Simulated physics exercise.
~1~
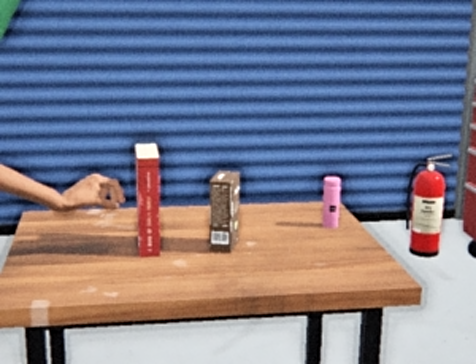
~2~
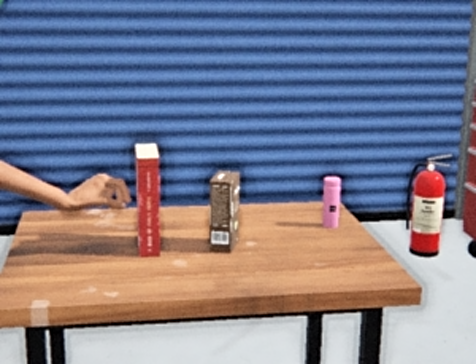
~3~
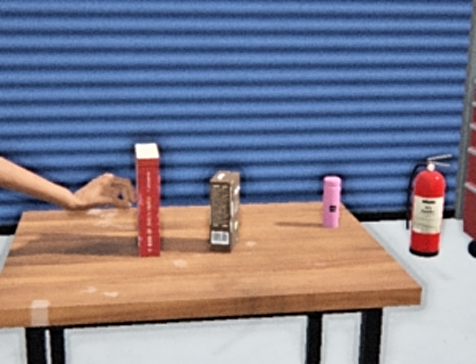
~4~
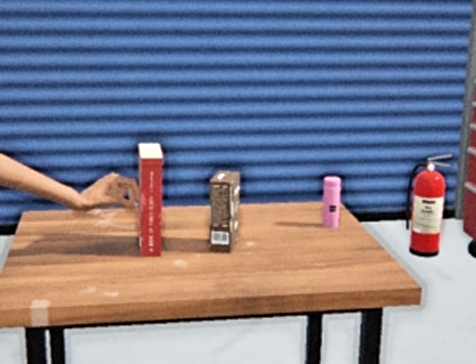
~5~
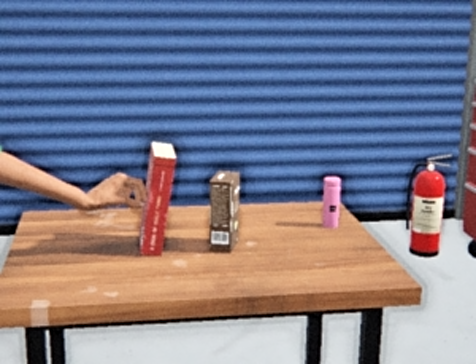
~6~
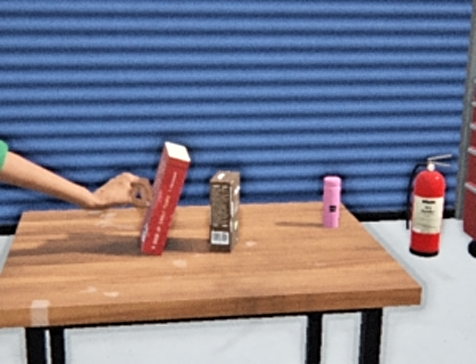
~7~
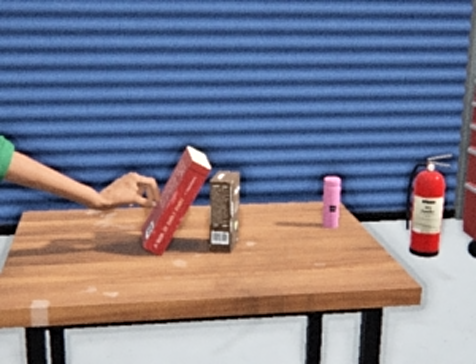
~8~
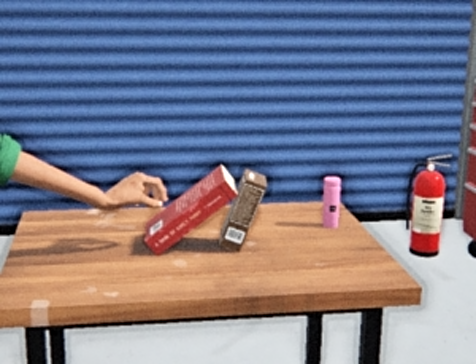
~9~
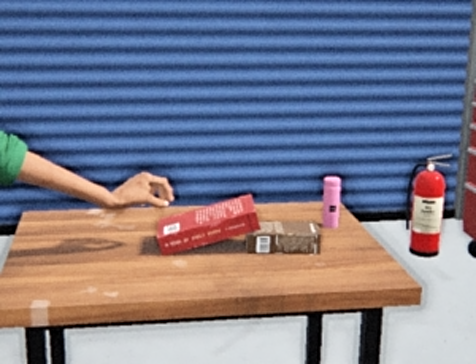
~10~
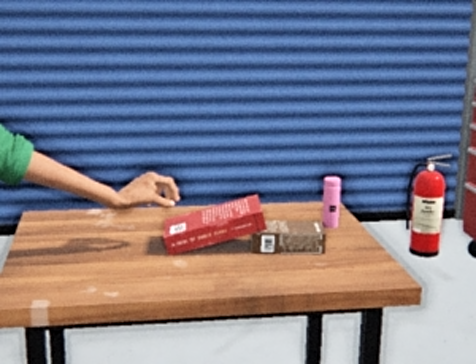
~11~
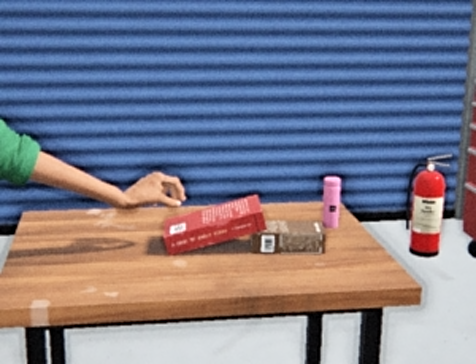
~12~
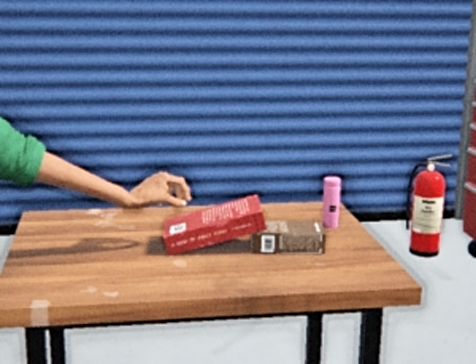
We see a hand push an upright red book rightward on a wooden table until it tips into a brown packet, knocking it over. Both end up toppled, the book resting partly on the packet, while a pink shaker beyond them stays standing and the hand hovers nearby.
